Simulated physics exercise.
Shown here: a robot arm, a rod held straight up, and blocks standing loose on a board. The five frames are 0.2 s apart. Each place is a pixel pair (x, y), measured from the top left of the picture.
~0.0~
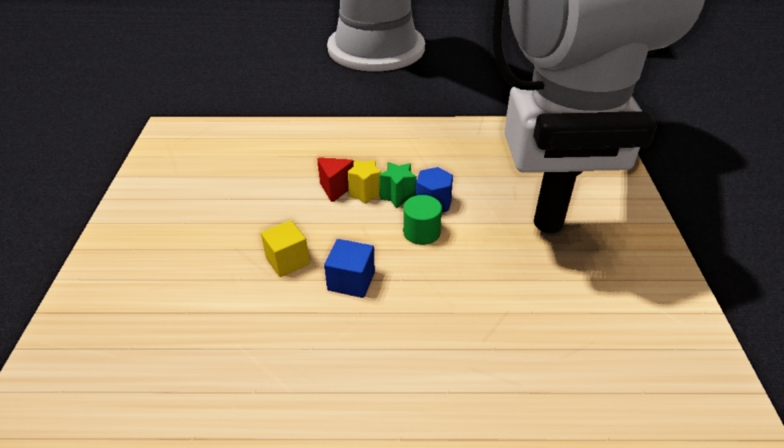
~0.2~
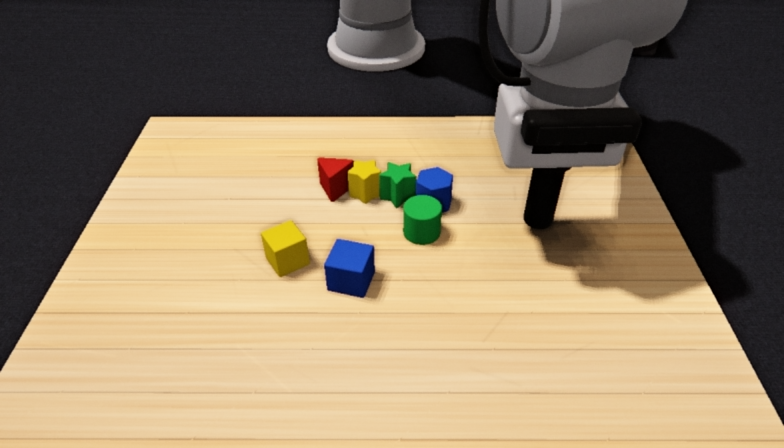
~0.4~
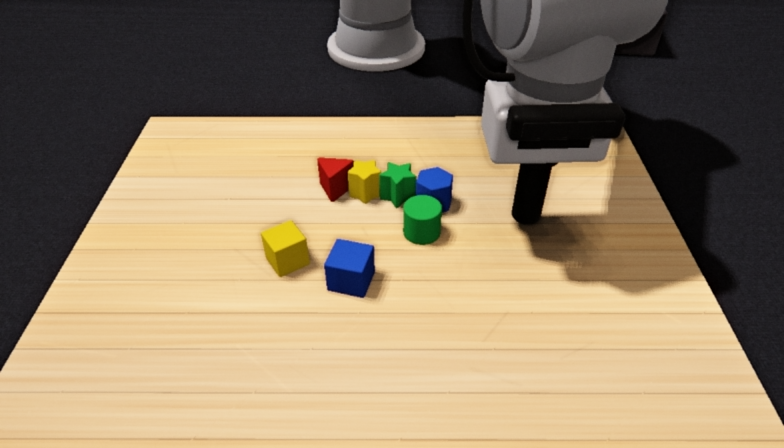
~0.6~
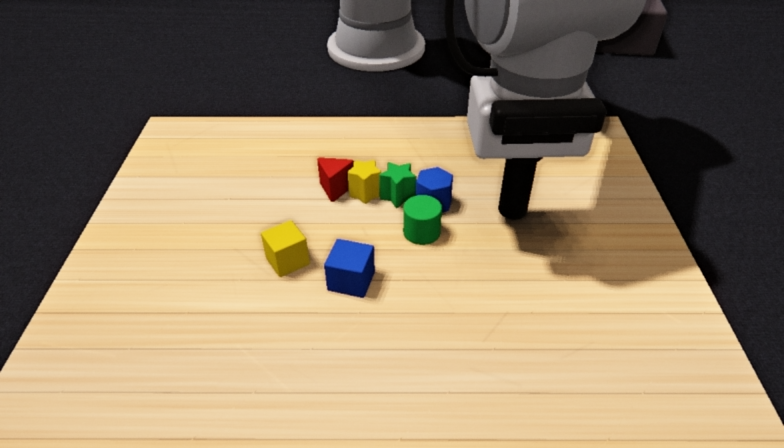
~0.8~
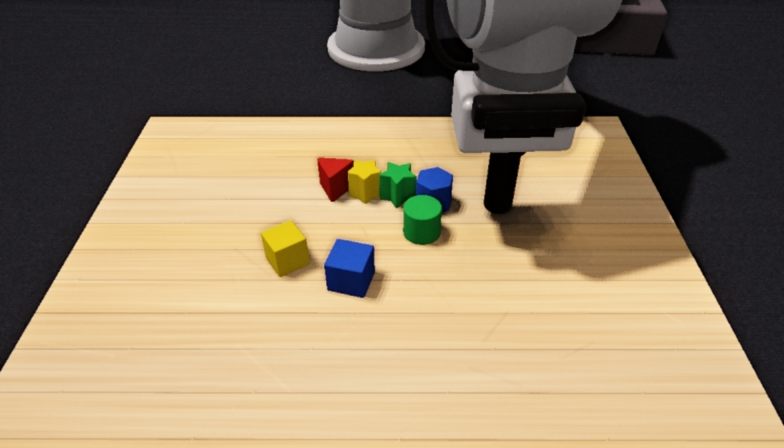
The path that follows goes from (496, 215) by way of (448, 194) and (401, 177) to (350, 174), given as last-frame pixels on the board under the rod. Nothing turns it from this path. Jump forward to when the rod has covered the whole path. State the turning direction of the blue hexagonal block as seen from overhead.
It spins anti-clockwise.
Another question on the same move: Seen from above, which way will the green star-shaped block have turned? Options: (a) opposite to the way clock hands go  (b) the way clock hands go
Correct choice: B.
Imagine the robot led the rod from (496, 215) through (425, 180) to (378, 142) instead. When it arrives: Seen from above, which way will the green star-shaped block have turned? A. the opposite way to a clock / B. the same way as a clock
Letter B.
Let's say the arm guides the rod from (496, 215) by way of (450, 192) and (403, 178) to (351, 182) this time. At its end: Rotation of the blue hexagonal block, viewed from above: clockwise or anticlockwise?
From the top, the block rotates counterclockwise.
The first path, step by step. One third of the way, rod at (447, 185); yellow star-shaped block at (362, 167); green star-shaped block at (390, 175), turned 25° clockwise; blue hexagonal block at (422, 177), turned 45° anticlockwise.
Two thirds of the way, rod at (401, 168); yellow star-shaped block at (361, 167); green star-shaped block at (384, 177), turned 20° clockwise; blue hexagonal block at (417, 178), turned 60° anticlockwise.
At the end, rod at (349, 166); red three-sided block unmoved; yellow star-shaped block at (361, 167); green star-shaped block at (384, 177), turned 20° clockwise; blue hexagonal block at (417, 178), turned 60° anticlockwise.
